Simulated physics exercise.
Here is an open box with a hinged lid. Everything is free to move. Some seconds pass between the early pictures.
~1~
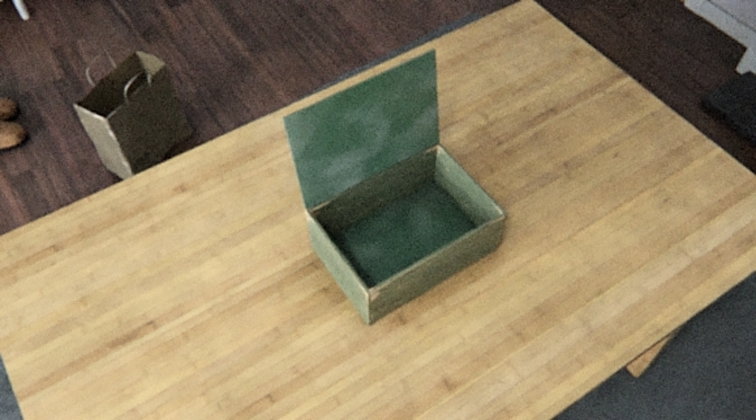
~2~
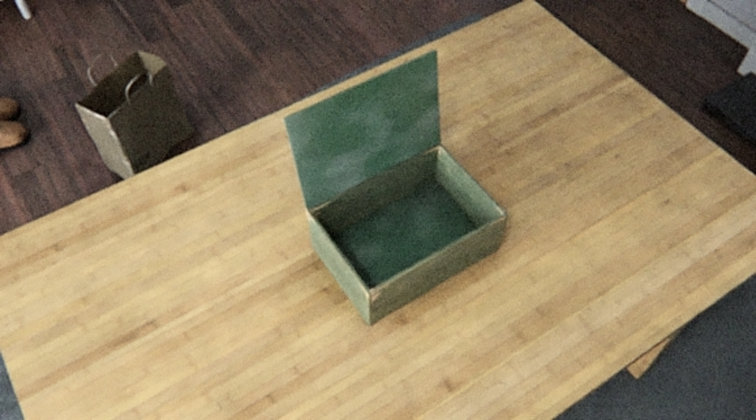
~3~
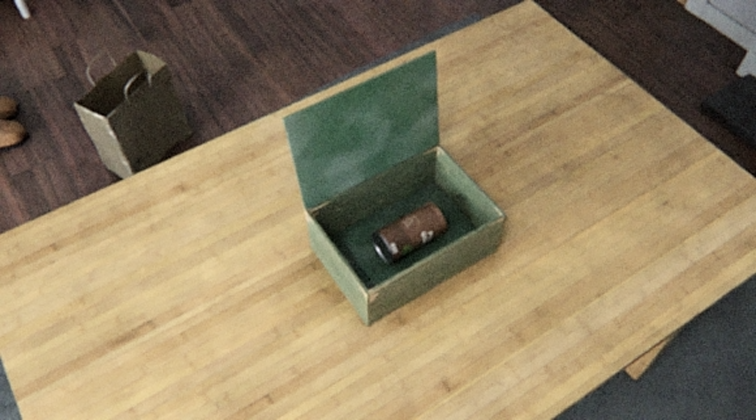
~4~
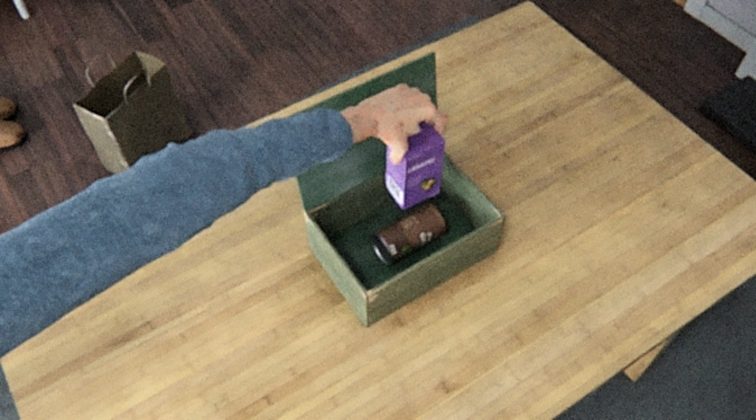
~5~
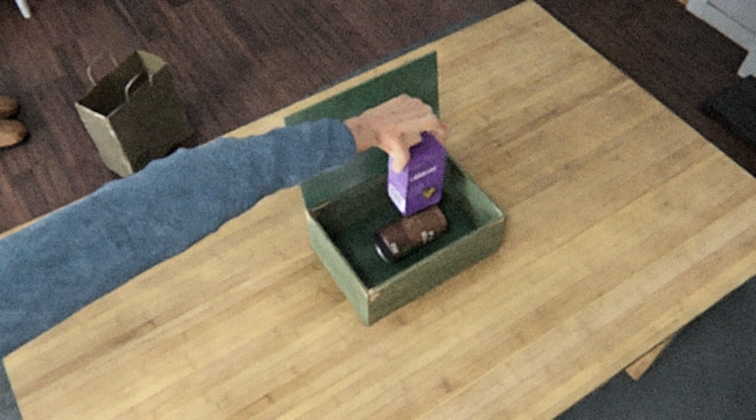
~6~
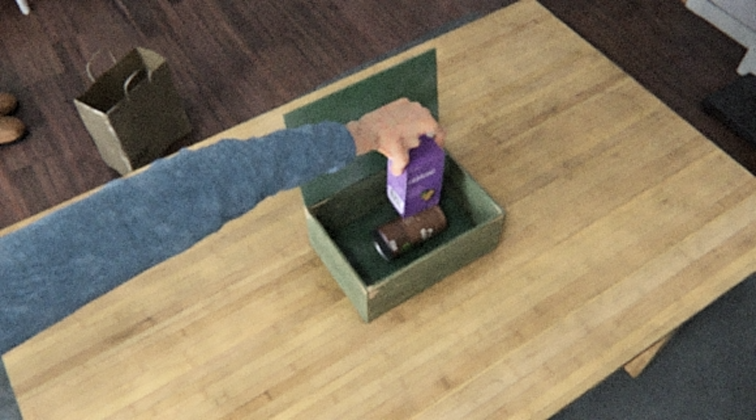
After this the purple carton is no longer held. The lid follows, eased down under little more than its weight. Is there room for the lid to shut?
Here the lid is held up.
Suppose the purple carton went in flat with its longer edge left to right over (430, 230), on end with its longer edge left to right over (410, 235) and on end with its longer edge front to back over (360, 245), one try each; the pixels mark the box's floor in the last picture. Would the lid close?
In the first case it closes; in the second case it stays ajar; in the third case it stays ajar.
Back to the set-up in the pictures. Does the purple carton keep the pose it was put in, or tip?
The purple carton ends up tilted.
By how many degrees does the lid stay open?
Some 60° above the rim.
Then, 0.30 s on from there, purple carton turned 38° from how it was put near (414, 180); brown tin shifted a little.
Then, 1.50 s on from there, lid 89° above the rim; purple carton turned 47° from how it was put near (417, 186); brown tin shifted a little.
Then, 2.00 s on from there, lid 79° above the rim; purple carton turned 50° from how it was put near (420, 189); brown tin shifted about its own width.
Then, 2.30 s on from there, lid 67° above the rim; purple carton turned 52° from how it was put near (421, 192); brown tin shifted about its own width.
In the end, lid 62° above the rim; toppled in the box, purple carton; moved from the start, brown tin. At the end, from the last picture's camera, purple carton near (420, 194).
